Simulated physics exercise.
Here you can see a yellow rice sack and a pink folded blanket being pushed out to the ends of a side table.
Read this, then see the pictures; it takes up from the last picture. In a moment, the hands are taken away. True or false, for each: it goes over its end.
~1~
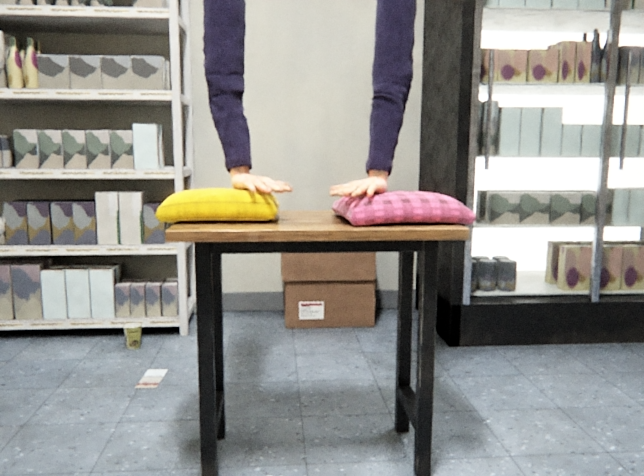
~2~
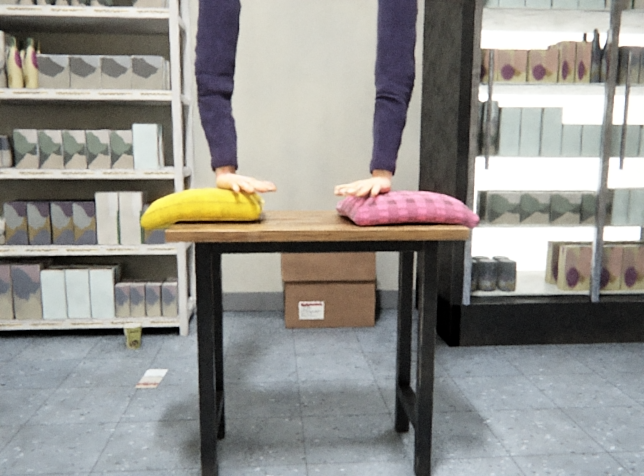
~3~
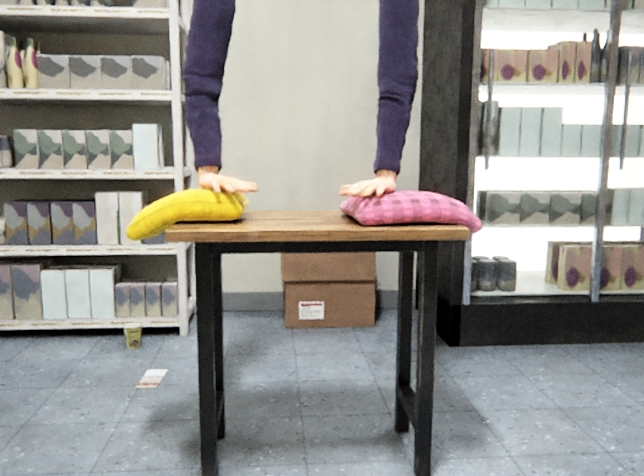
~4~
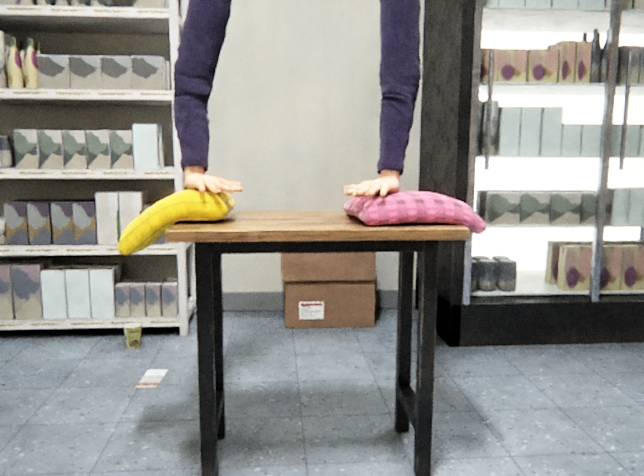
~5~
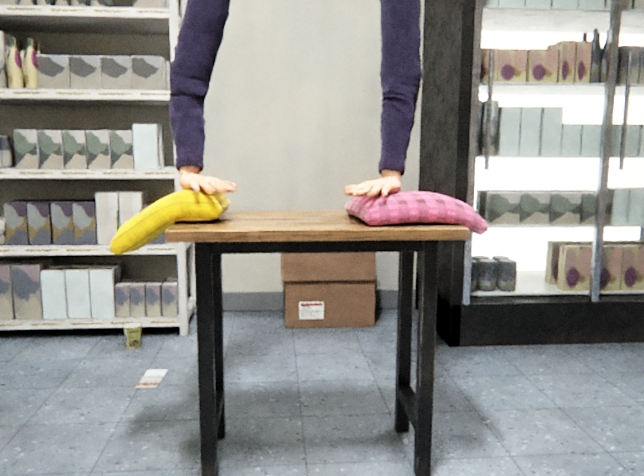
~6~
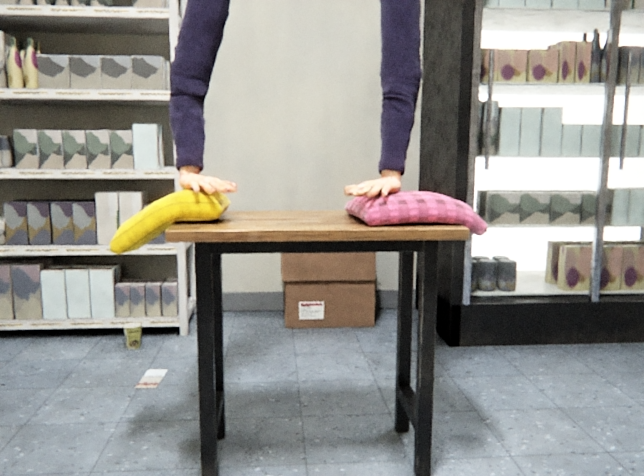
One by one, the yellow rice sack true, it falls; the pink folded blanket false, it stays.
Then, 0.38 s past the final frame, rice sack falling near (156, 262); folded blanket unmoved.
Then, 0.66 s past the final frame, rice sack on the floor near (145, 443); folded blanket unmoved.
When it is over, rice sack on the floor near (94, 448); folded blanket unmoved. The yellow rice sack slumps off the end and the pink folded blanket remains on top.
